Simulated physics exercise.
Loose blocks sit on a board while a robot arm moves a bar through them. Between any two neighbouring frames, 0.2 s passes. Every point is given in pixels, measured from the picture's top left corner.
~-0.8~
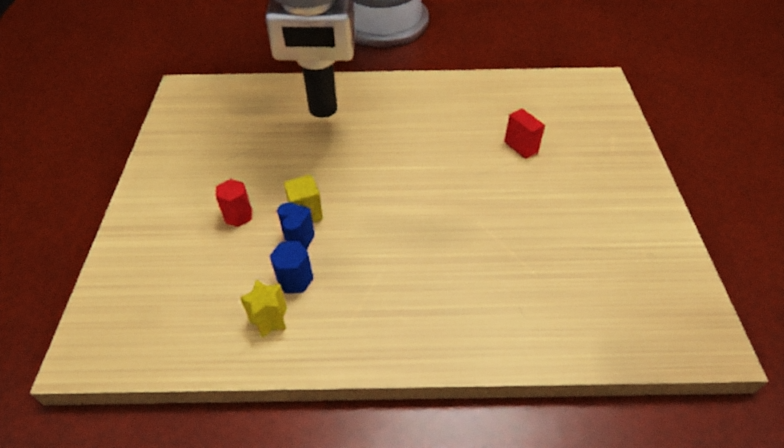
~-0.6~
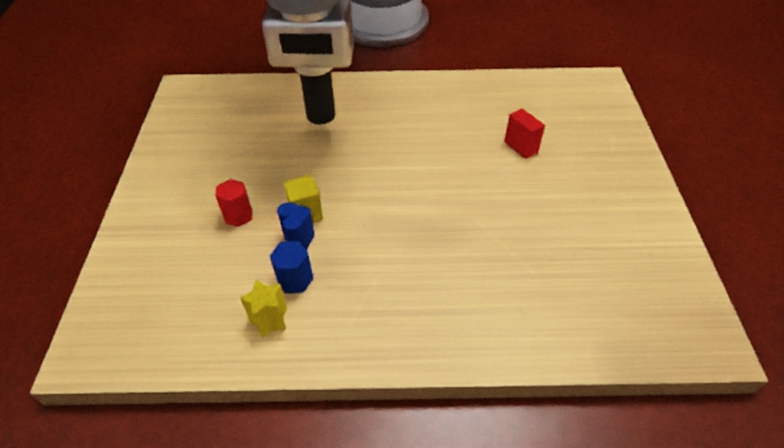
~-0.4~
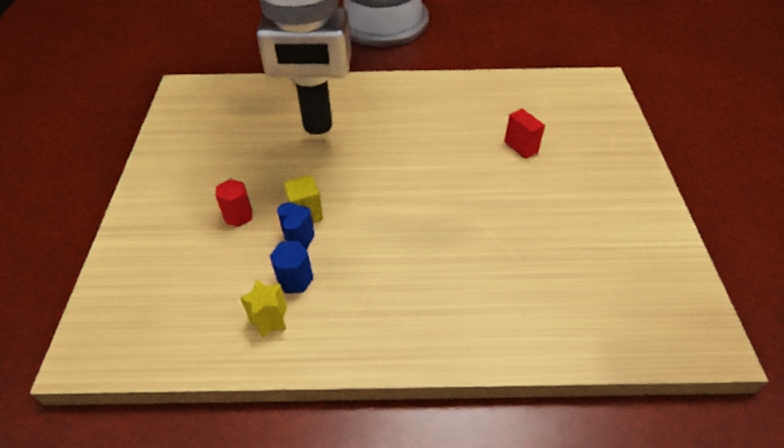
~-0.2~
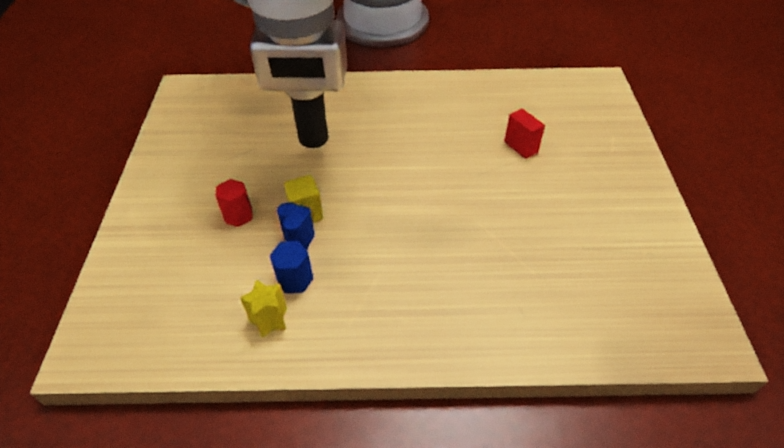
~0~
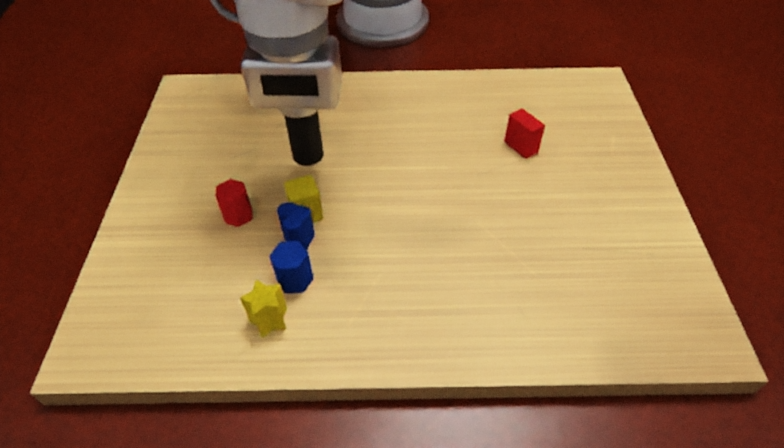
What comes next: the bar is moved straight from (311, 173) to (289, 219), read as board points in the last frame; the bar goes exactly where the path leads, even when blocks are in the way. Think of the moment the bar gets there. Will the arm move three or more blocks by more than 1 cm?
Short answer: Yes.
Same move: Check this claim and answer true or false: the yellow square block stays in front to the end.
My answer: True.
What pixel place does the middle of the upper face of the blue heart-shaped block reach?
By then it is at (287, 240).
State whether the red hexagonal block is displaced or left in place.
It ends up on the same spot.
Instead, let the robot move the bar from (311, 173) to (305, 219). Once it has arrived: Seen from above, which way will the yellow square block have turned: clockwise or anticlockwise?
From the top, the block rotates clockwise.
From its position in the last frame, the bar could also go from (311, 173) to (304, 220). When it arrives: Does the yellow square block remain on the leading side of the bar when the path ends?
That would be a yes.
The first path, step by step. Halfway along, bar (297, 178); yellow square block (301, 190).
At the end, bar (285, 202); red hexagonal block not moved; blue hexagonal block (290, 268); blue heart-shaped block (287, 240), turned 45° anticlockwise; yellow square block (290, 215).
